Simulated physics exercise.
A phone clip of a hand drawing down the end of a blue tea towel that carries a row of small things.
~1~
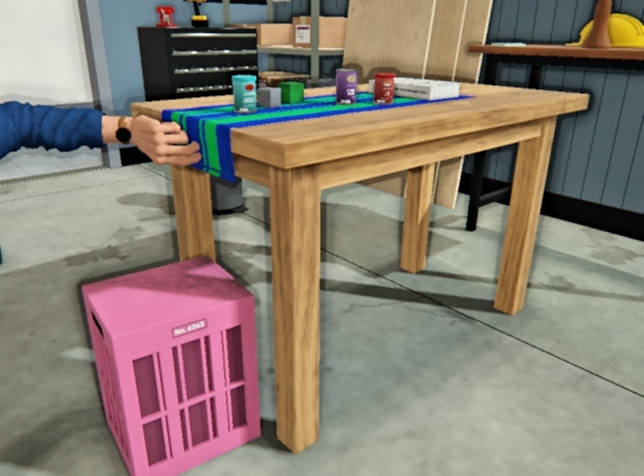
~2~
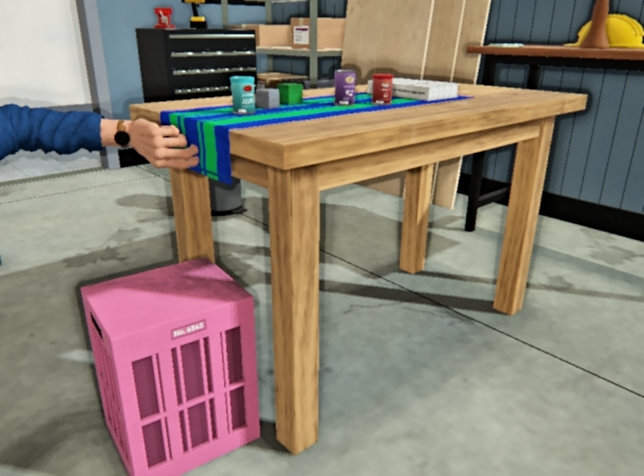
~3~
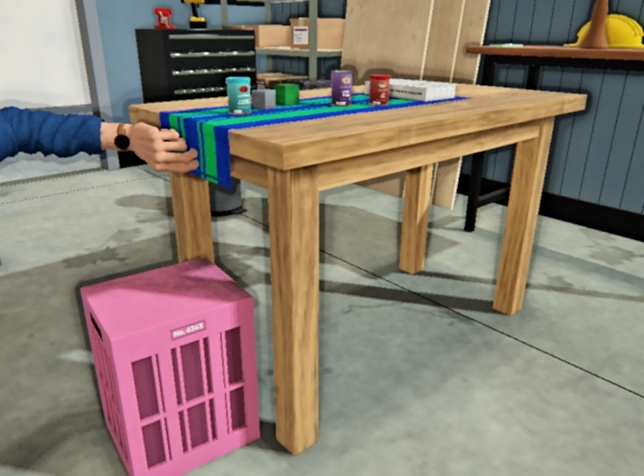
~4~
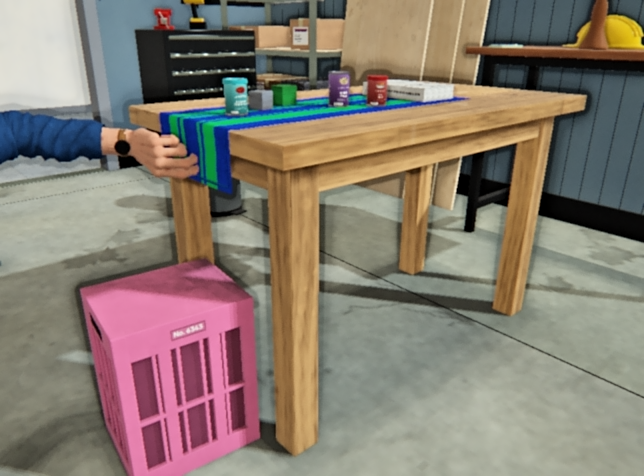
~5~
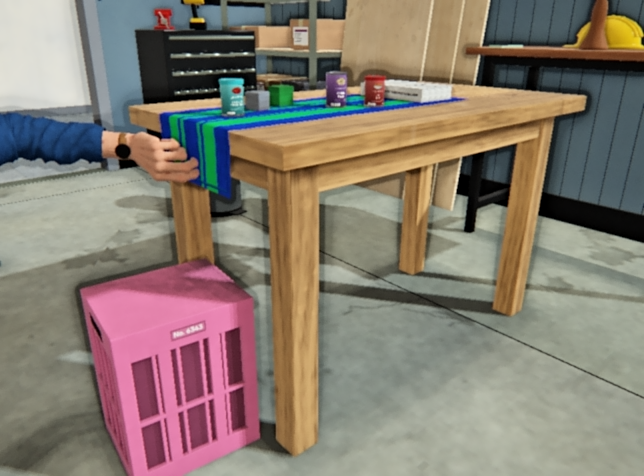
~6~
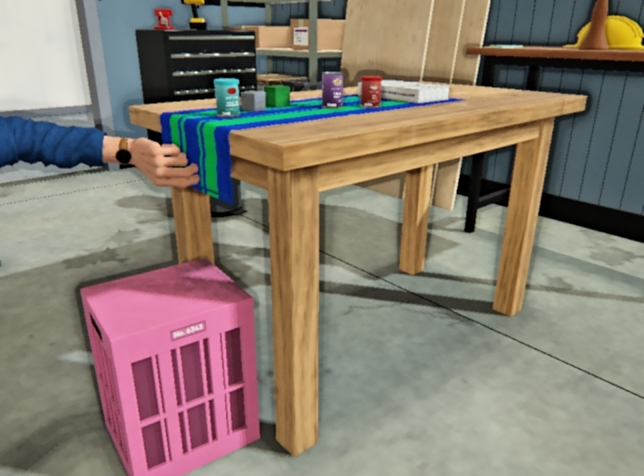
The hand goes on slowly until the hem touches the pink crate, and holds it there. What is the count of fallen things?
The workbench loses two.
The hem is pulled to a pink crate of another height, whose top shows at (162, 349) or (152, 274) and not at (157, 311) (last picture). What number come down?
Then 3 and 1.
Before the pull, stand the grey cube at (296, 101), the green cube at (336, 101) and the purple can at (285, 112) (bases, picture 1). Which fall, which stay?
The grey cube holds on, the green cube stays on, the purple can tumbles off.
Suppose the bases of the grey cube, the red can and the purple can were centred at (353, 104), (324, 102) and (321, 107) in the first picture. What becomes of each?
The grey cube keeps its place on top; the red can stays on; the purple can survives.
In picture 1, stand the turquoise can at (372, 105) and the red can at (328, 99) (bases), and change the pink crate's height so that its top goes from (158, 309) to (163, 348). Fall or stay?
The turquoise can stays on, the red can does not fall.
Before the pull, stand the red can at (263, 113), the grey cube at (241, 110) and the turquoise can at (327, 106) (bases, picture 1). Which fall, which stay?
The red can drops off; the grey cube comes down; the turquoise can survives.
A little later, hem near (199, 243); turquoise can gone.
Next, hem on the crate; turquoise can and grey cube gone.
When it is over, hem on the crate; turquoise can and grey cube gone. The count of fallen things is two.
